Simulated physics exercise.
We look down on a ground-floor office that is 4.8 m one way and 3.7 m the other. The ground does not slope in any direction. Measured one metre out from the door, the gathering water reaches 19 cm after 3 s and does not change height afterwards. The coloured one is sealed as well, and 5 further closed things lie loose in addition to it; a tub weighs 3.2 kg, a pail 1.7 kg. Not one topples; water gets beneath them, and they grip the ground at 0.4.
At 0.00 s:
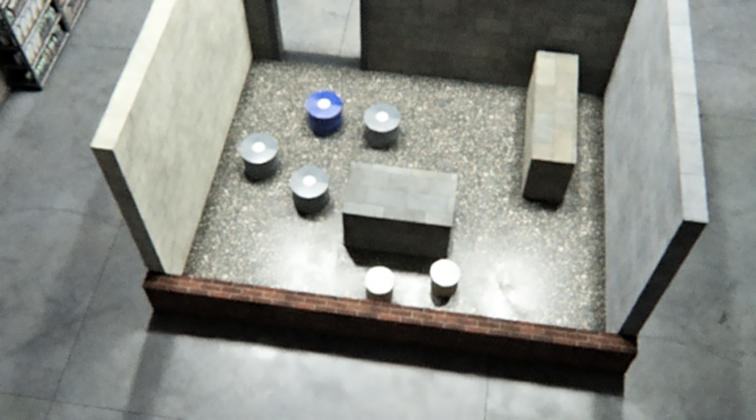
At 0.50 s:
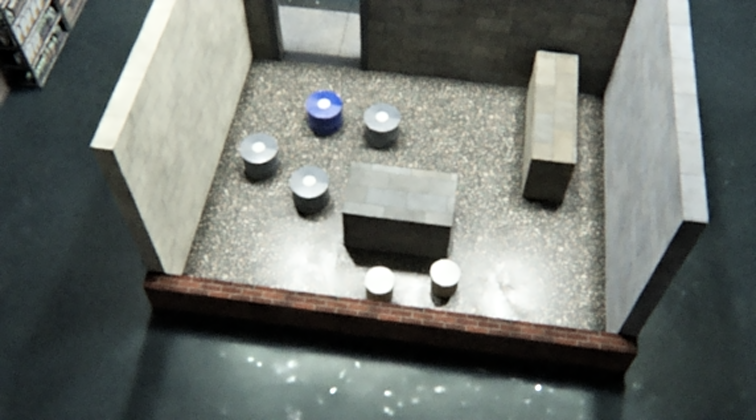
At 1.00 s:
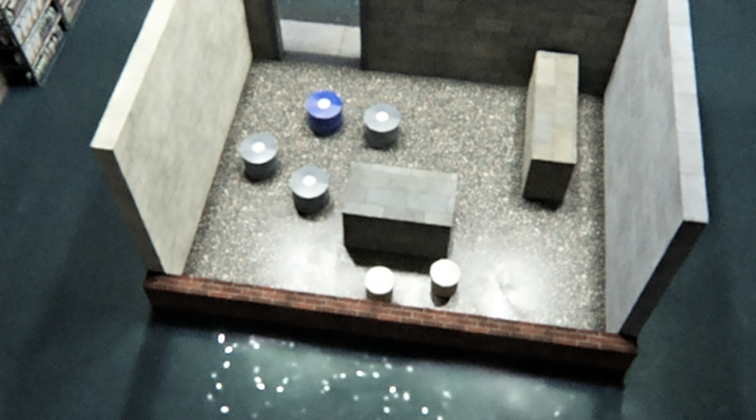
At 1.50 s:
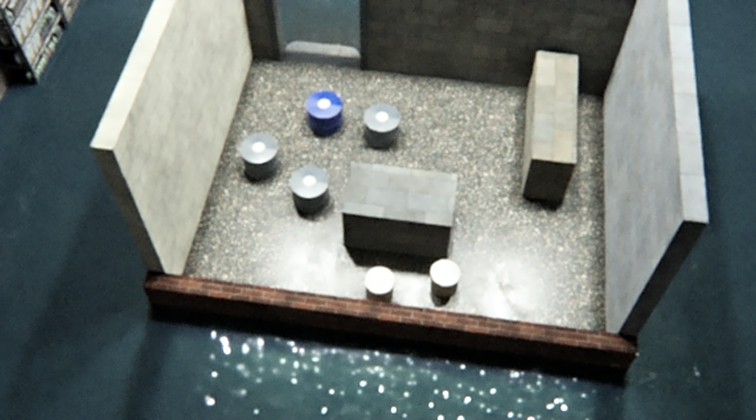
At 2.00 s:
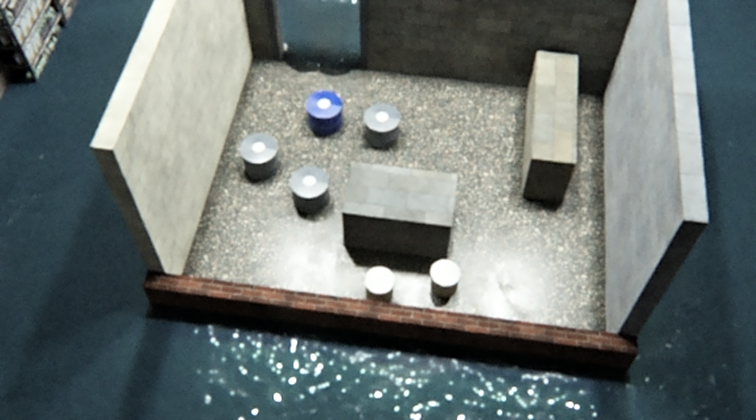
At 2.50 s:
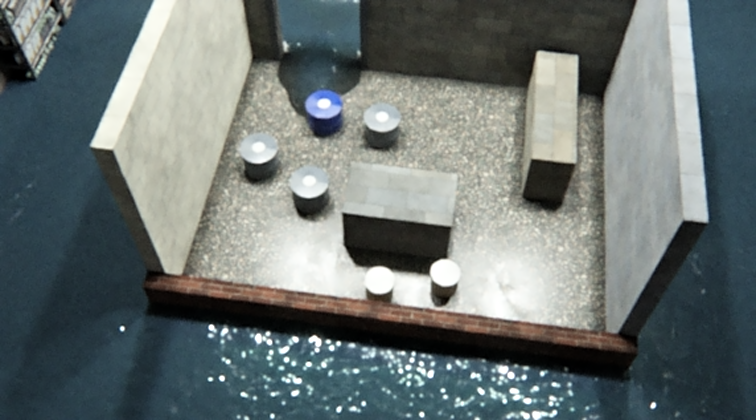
Dark, glittering water spreads over the ground outside a walled room seen from above, then reaches the doorway and begins to creep across the floor near a blue tub, while the tubs and blocks inside stay still.
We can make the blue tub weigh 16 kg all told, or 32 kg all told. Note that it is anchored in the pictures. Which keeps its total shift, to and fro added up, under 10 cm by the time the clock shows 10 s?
Only the heavy option passes.
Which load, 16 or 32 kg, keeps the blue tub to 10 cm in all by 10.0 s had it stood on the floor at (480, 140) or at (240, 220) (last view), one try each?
Taking them in turn, the lighter mass keeps it, and only the heavier mass keeps it.
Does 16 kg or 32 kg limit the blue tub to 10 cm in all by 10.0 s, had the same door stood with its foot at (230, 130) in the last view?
The answer is that only the greater mass suffices.
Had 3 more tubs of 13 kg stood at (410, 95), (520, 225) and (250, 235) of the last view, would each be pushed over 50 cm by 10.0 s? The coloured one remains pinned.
Order as asked: Stays within / stays within / goes beyond.
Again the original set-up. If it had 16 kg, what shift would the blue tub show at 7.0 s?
Displacement near 60 cm.
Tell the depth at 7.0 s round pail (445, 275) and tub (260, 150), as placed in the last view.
Roughly 1 and 4 cm.
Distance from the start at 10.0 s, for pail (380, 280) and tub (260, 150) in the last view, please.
200 cm, 400 cm.
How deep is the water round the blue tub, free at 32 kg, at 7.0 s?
Depth: Approx. 6 cm.
After 3.5 s the blue tub would be 6 cm from its start with 16 kg and 0 cm from its start with 32 kg; 6 cm of water round it then.
After 4.5 s the blue tub would be 47 cm from its start with 16 kg and 0 cm from its start with 32 kg; 7 cm of water round it then.
After 7.0 s the blue tub would be 62 cm from its start with 16 kg and 0 cm from its start with 32 kg; 6 cm of water round it then.
After 10.0 s the blue tub would be 64 cm from its start with 16 kg and 0 cm from its start with 32 kg; 7 cm of water round it then.
